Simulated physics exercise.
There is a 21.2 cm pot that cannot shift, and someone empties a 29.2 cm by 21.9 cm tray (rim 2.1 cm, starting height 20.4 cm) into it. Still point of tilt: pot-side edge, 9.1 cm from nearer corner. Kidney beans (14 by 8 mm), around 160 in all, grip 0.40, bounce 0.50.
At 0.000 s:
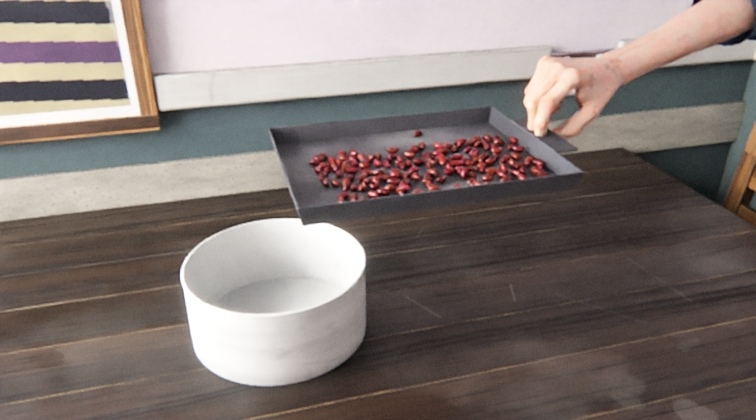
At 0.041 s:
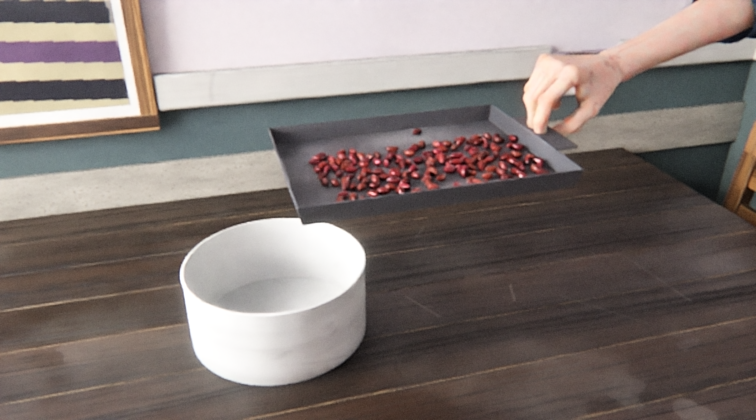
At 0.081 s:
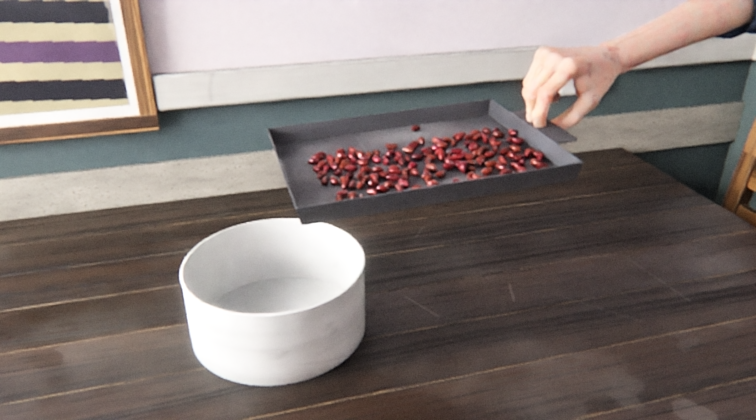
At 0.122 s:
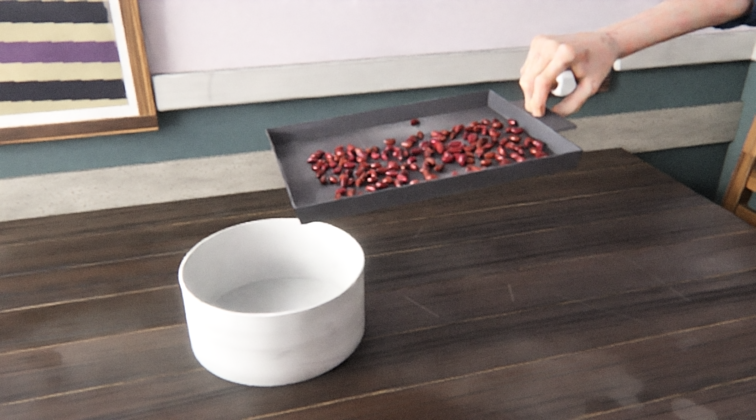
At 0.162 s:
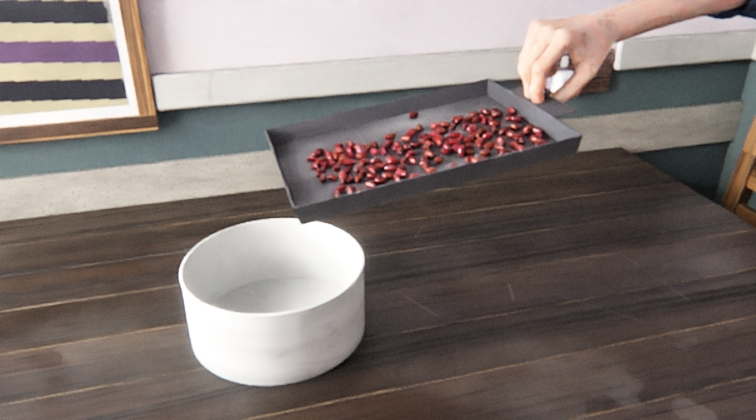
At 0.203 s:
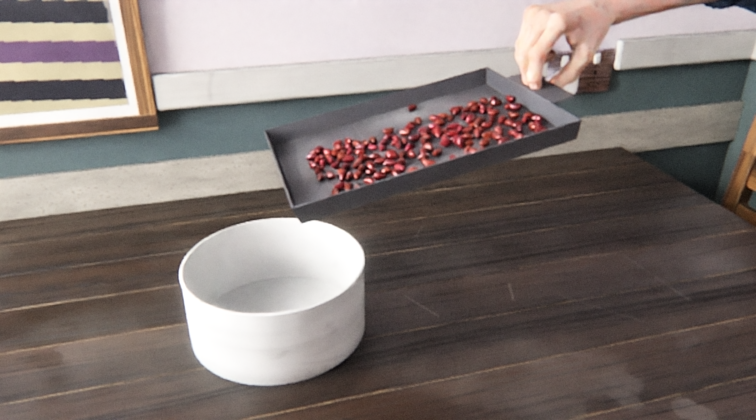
A hand held a dark tray of red kidney beans above a wooden table, near a white round pot, then raised the tray's right side so it slanted down toward the left.
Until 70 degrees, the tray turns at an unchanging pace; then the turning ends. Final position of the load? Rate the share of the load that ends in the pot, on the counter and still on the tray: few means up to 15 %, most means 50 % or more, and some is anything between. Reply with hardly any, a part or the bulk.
Pot: A part; counter: Hardly any; tray: The bulk.
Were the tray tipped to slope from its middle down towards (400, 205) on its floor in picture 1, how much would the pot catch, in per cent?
I'd estimate about 0 %.
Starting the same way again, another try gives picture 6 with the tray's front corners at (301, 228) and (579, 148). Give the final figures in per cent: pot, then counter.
Split: Pot = 5, counter = 75.
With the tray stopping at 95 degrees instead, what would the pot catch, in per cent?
About 85 in a hundred would end up in the pot.
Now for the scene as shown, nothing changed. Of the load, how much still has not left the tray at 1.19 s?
Some 65 per cent of the load.
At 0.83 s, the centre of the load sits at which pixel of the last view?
Approximately (281, 169) in the last view.
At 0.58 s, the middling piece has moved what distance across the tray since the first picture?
Displacement on the tray: Roughly 6 cm.
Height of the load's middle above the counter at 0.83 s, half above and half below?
Some 22 cm above the counter.
Then, at 0.58 s, tilt 40 degrees; the tray holds 100 %, the pot 0 %.
Then, at 0.83 s, tilt 59 degrees; the tray holds 90 %, the pot 0 %.
After 1.19 s, tilt 70 degrees; the tray holds 65 %, the pot 30 %.
By 2.4 s all is still; pot 30 %, counter 5 %, tray 65 %.
